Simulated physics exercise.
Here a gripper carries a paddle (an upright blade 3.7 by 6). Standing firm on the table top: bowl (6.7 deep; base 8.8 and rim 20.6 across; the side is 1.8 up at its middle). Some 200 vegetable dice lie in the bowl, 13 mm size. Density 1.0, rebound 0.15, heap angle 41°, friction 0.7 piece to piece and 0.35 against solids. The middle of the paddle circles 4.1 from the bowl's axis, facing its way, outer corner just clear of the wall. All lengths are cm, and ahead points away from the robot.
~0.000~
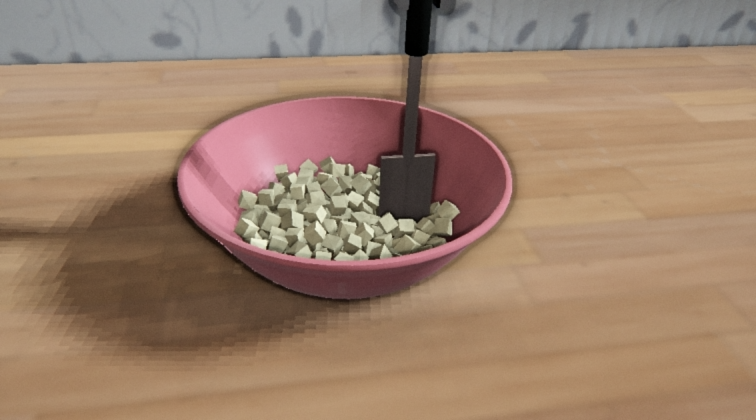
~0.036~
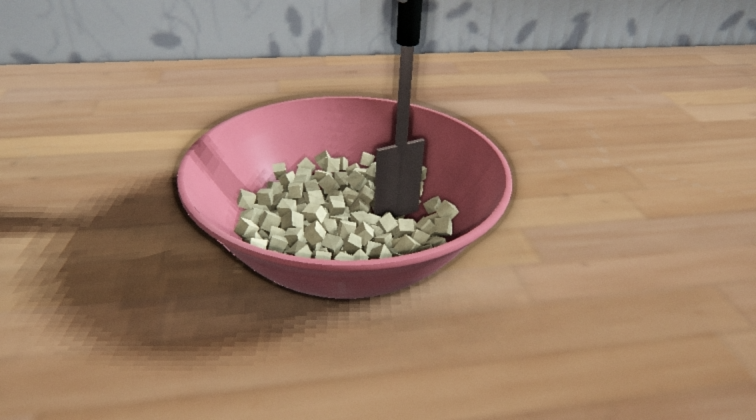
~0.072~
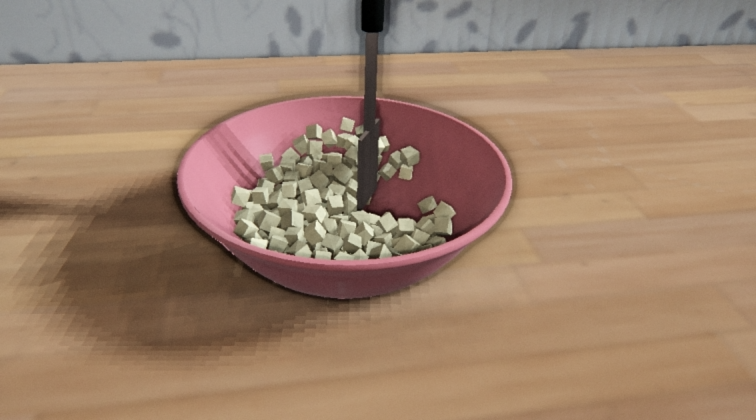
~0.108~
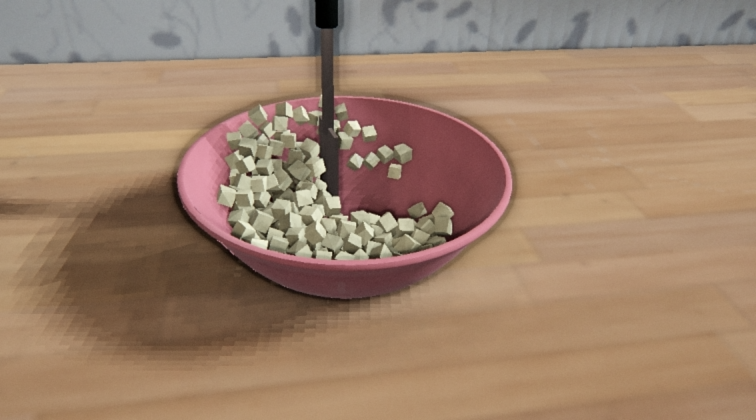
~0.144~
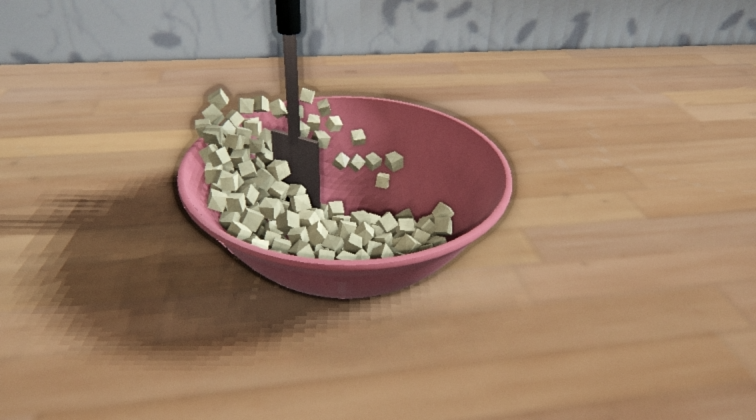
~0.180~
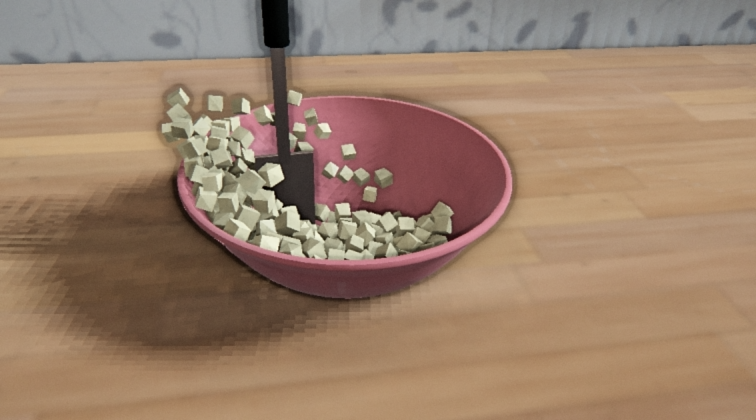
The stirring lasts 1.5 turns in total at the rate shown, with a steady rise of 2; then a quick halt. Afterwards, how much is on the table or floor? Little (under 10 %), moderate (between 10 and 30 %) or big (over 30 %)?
Share on the table or floor: Moderate (between 10 and 30 %).
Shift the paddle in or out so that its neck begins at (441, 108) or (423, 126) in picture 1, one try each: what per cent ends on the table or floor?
Some 10 and 35 per cent.
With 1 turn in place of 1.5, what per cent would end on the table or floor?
It would be near 15 per cent.
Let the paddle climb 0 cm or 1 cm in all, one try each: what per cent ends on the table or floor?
About 30 and 20 per cent.
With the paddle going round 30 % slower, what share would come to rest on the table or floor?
Then about 5 per cent.
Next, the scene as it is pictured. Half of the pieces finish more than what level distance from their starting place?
Some 9 cm.
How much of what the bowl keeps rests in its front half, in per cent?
Some 45 per cent.
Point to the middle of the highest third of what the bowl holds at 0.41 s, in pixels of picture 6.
Near (385, 151).
After 0.30 s, 317° round, highest piece 11 above the table; 175 in the bowl, 8 on the table or floor, 13 in flight or on the tool.
After 0.41 s, 90° round, highest piece 8 above the table; 164 in the bowl, 21 on the table or floor, 11 in flight or on the tool.
After 0.67 s, 180° round, highest piece 5 above the table; 158 in the bowl, 38 on the table or floor.
After 1.37 s, 180° round, highest piece 5 above the table; 158 in the bowl, 38 on the table or floor.
In the end, 158 in the bowl, 38 on the table or floor. That is 19 % on the table or floor.
